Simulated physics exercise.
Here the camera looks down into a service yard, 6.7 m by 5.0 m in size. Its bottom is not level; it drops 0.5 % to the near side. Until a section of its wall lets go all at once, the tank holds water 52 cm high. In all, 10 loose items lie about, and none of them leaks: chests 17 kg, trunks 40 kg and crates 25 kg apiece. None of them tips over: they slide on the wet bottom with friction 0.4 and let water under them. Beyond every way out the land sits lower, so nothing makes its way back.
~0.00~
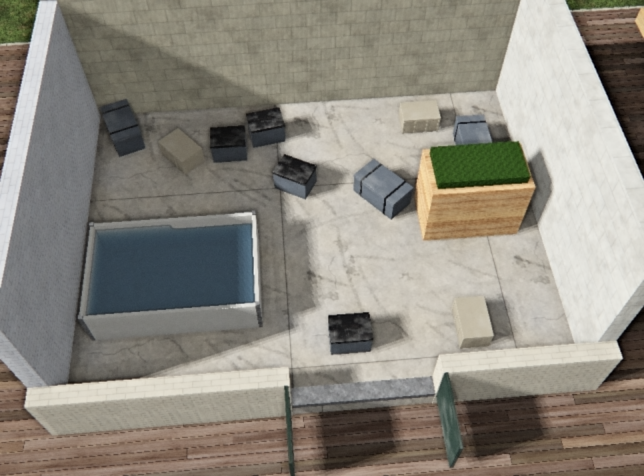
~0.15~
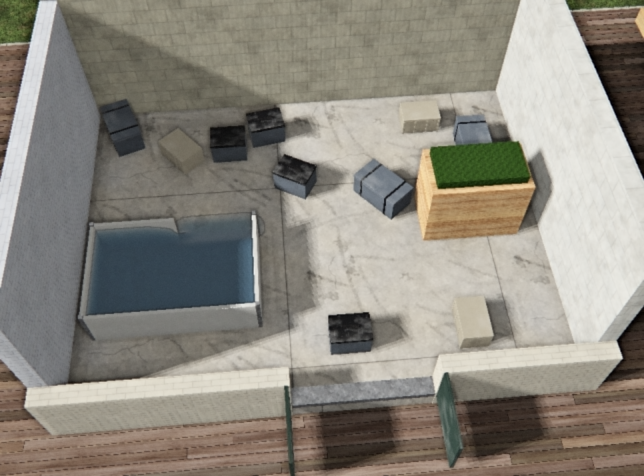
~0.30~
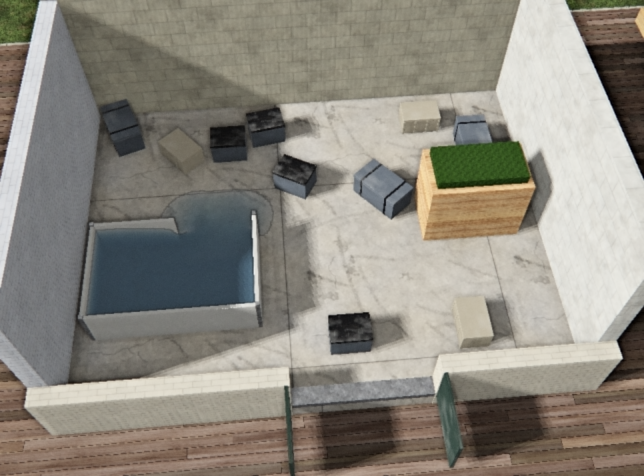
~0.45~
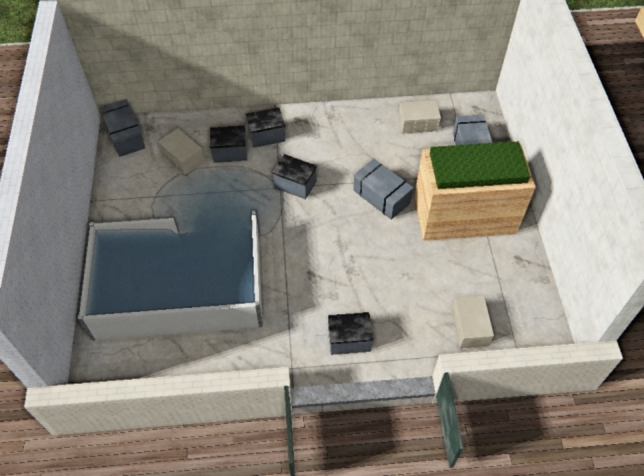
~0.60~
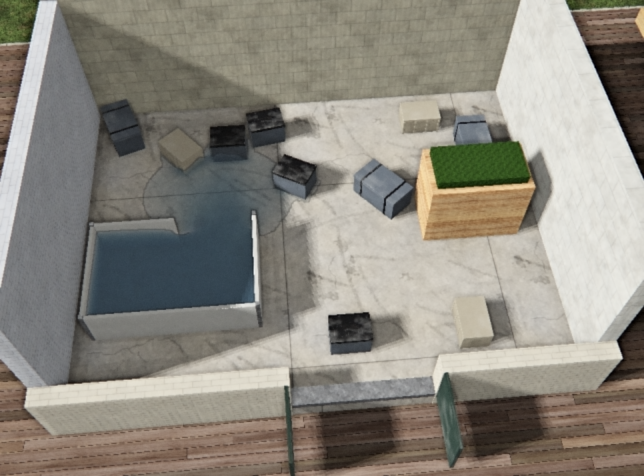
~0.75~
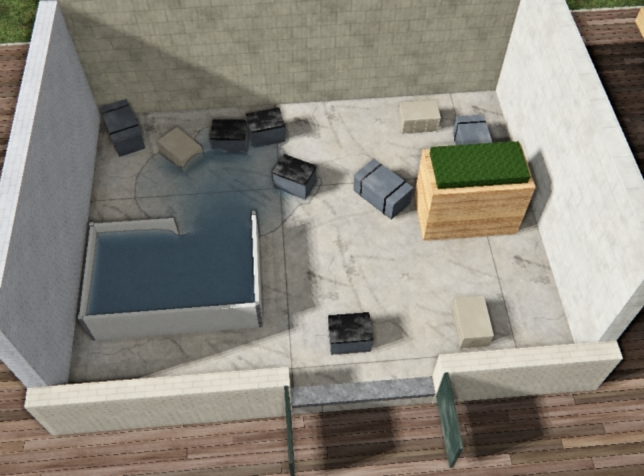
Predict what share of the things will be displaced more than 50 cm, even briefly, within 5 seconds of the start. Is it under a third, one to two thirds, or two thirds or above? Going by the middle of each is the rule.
It is one to two thirds.
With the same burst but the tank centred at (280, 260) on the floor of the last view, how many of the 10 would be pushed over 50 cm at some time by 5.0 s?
5.
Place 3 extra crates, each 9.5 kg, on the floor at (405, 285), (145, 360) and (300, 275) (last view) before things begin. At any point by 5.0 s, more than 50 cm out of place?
In that order: Under, under, less.
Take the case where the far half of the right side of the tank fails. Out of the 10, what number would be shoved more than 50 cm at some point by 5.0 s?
That gives 3 of them.
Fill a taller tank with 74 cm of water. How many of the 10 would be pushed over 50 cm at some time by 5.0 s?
Then 6.
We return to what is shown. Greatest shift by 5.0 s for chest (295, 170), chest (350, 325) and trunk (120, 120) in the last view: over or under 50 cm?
Taking them in turn, the answers are greater, smaller and greater.
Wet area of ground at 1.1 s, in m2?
Some 8.5 m2.
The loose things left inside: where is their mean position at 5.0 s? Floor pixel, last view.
(354, 186).
After 1.1 s 1 of 10 are over 50 cm from their spots; 0 afloat.
After 2.2 s 4 of 10 are over 50 cm from their spots; 3 afloat.
After 3.5 s 5 of 10 are over 50 cm from their spots; 3 afloat.
After 5.0 s 5 of 10 are over 50 cm from their spots, and 5 have been at some point; 3 afloat.
